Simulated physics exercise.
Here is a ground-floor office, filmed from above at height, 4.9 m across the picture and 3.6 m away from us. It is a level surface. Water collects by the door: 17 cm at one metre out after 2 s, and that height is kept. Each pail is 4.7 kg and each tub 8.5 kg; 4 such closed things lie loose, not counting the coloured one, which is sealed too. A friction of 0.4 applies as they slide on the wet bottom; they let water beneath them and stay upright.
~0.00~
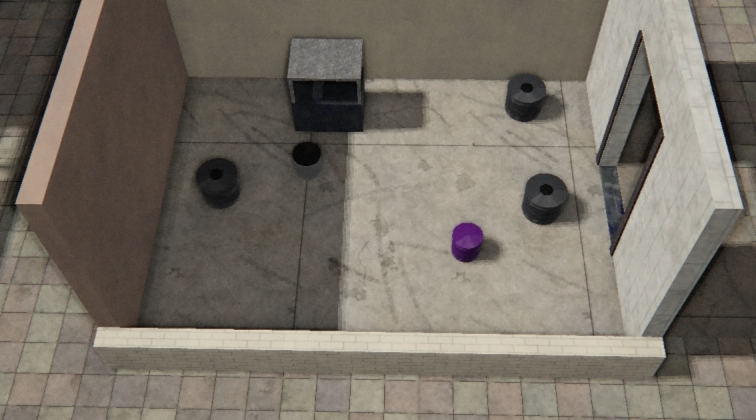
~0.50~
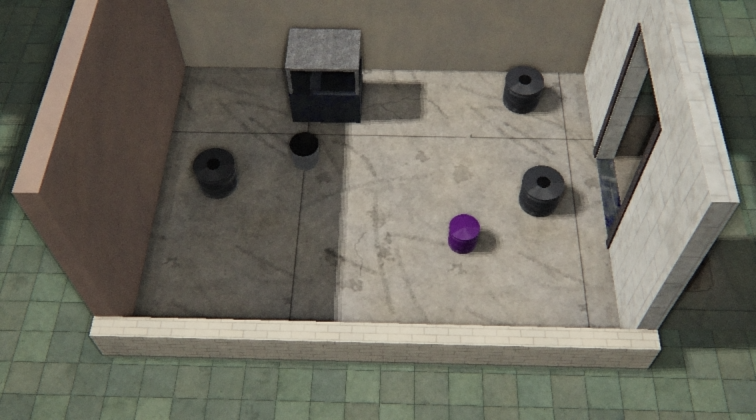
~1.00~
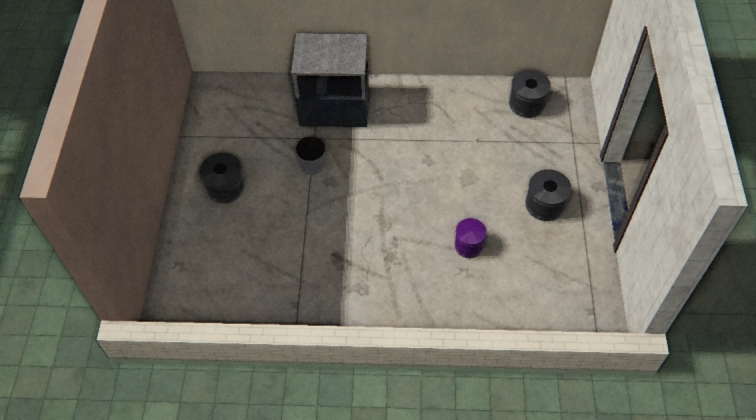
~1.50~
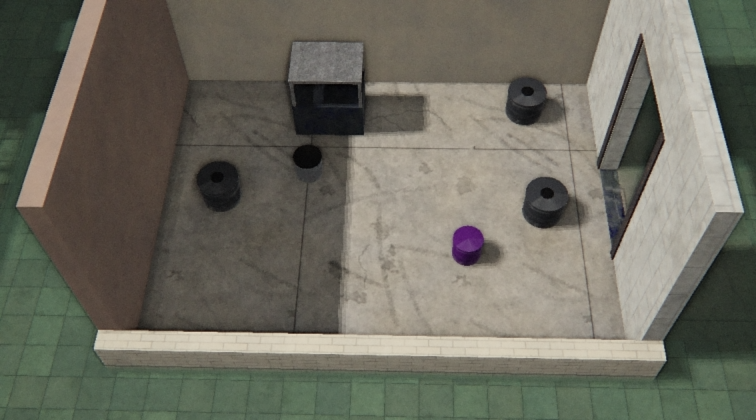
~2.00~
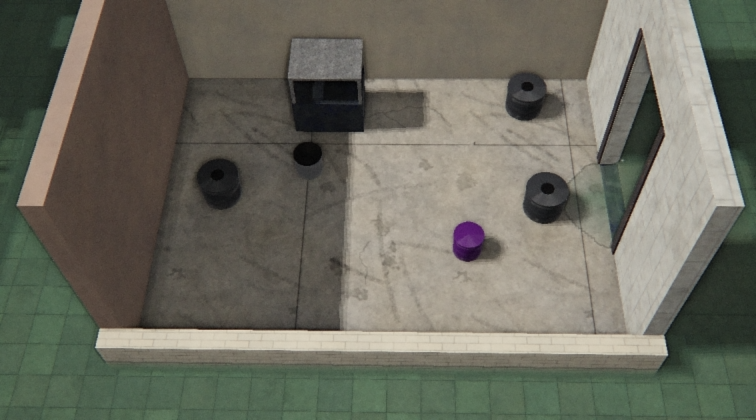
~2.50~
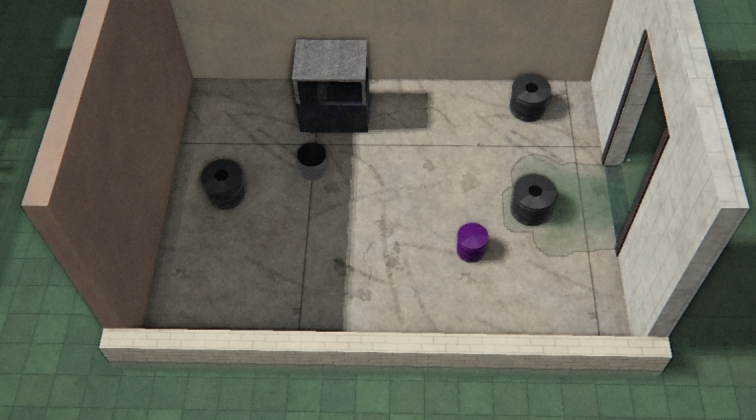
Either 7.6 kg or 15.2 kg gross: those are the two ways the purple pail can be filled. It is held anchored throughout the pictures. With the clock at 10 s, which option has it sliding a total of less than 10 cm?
Only the heavier amount suffices.
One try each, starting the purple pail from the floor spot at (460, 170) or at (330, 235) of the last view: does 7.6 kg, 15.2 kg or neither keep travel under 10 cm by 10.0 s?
First try, only the heavier option works; second try, the lighter option suffices.
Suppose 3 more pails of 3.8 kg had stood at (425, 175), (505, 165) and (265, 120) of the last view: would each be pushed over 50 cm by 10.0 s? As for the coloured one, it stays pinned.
In the order given, beyond the mark, then beyond the mark, and last within the mark.
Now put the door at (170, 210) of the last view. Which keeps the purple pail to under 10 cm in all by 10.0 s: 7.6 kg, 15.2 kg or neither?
The answer is that the lesser mass suffices.
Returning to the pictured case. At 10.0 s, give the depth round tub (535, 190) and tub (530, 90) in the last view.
5 and 3 cm.
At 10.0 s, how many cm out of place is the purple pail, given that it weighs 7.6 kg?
Roughly 40 cm.
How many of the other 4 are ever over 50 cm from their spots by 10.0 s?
The tally stands at 2.
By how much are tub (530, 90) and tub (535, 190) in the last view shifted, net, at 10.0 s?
They've ended up 0 cm and 250 cm away, in that order.
After 3.5 s the purple pail would be 6 cm from its start with 7.6 kg and 0 cm from its start with 15.2 kg; 5 cm of water round it then.
After 4.5 s the purple pail would be 38 cm from its start with 7.6 kg and 0 cm from its start with 15.2 kg; 4 cm of water round it then.
After 7.0 s the purple pail would be 40 cm from its start with 7.6 kg and 0 cm from its start with 15.2 kg; 4 cm of water round it then.
After 10.0 s the purple pail would be 40 cm from its start with 7.6 kg and 0 cm from its start with 15.2 kg; 5 cm of water round it then.
